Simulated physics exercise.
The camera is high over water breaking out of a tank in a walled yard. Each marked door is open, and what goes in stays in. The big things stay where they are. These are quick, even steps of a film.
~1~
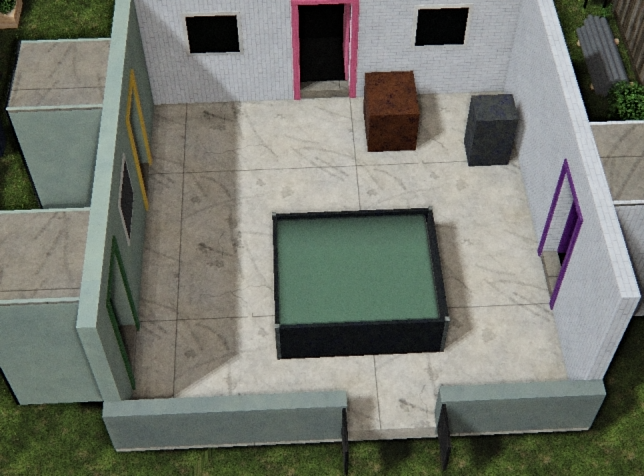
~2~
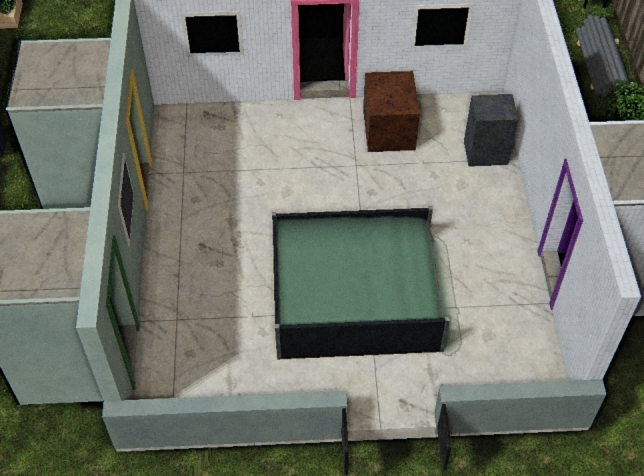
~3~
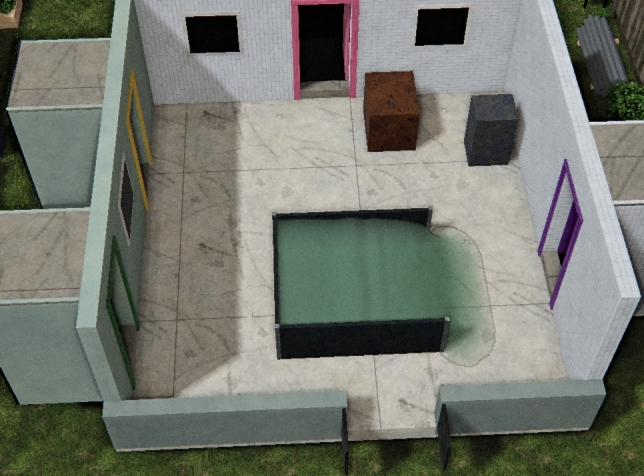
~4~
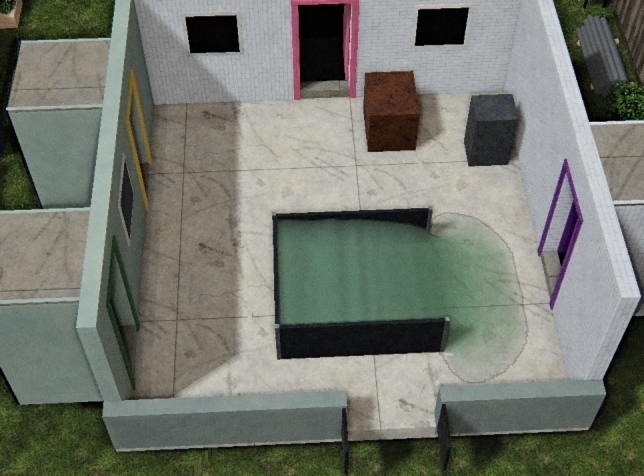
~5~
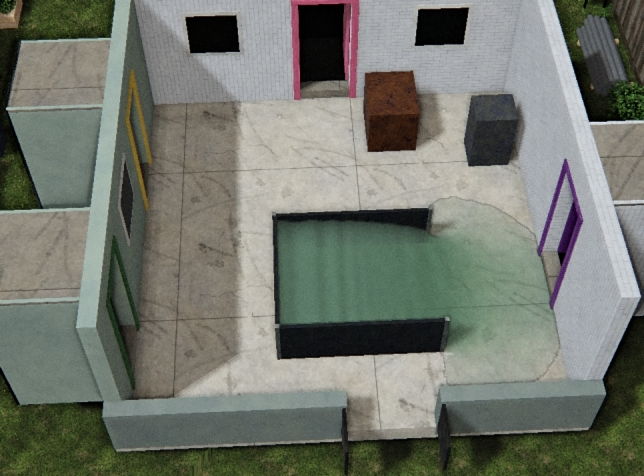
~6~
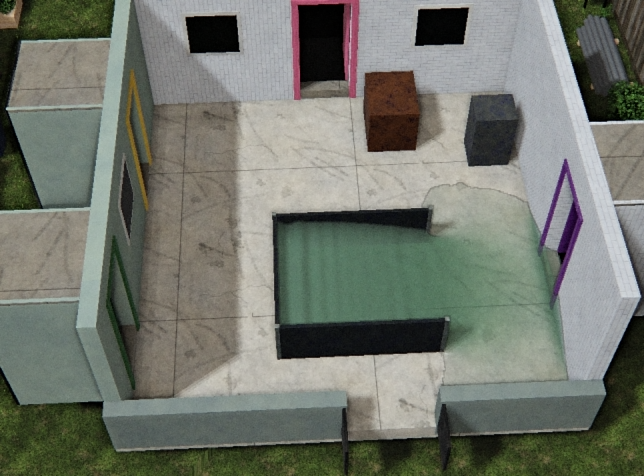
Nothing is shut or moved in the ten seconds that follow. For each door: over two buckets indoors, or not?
The purple door floods; the yellow door floods; the pink door holds within the limit; the green door holds within the limit.
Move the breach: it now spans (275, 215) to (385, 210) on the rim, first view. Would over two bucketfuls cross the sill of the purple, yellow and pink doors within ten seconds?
Purple door takes less, yellow door is over, pink door floods.
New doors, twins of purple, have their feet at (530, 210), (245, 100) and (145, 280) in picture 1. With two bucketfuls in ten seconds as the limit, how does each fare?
As listed: Passes that mark, stays under, takes less.
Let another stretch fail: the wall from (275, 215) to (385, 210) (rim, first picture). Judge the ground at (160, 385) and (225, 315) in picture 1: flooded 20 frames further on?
One after the other: Free of water, dry.
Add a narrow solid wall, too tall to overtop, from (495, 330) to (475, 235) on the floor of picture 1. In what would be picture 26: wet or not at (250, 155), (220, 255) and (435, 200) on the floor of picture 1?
In turn: Wet, not flooded, flooded.
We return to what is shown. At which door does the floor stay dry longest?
Last comes the yellow-painted one.
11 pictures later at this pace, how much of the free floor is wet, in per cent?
Roughly 30 per cent.
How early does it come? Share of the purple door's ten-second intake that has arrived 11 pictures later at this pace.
I make it 70 per cent.
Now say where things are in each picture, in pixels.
The tank at (357, 268) is whole and still, in the first frame.
Water pours out at (433, 282) and has run to (446, 353), in the second frame.
The front is at (450, 232), out from the gap at (433, 285), in the third frame.
The front is at (504, 364), out from the gap at (433, 286), in the fourth frame.
The front is at (537, 243), out from the gap at (433, 287), in the fifth frame.
Water pours out at (433, 287) and has run to a hidden place, in the sixth frame.
A moment on, water covers 20 % of the floor; the purple door far over two buckets in, the yellow door not reached, the pink door not reached, the green door not reached.
Next, water covers 30 % of the floor; the purple door far over two buckets in, the yellow door not reached, the pink door not reached, the green door not reached.
Then, water covers 60 % of the floor; the purple door far over two buckets in, the yellow door not reached, the pink door wet at the sill, nothing in, the green door not reached.
Later, water covers 95 % of the floor; the purple door far over two buckets in, the yellow door under two buckets in, the pink door wet at the sill, nothing in, the green door under two buckets in.
In the end, water covers 95 % of the floor; the purple door far over two buckets in, the yellow door over two buckets in, the pink door wet at the sill, nothing in, the green door under two buckets in.
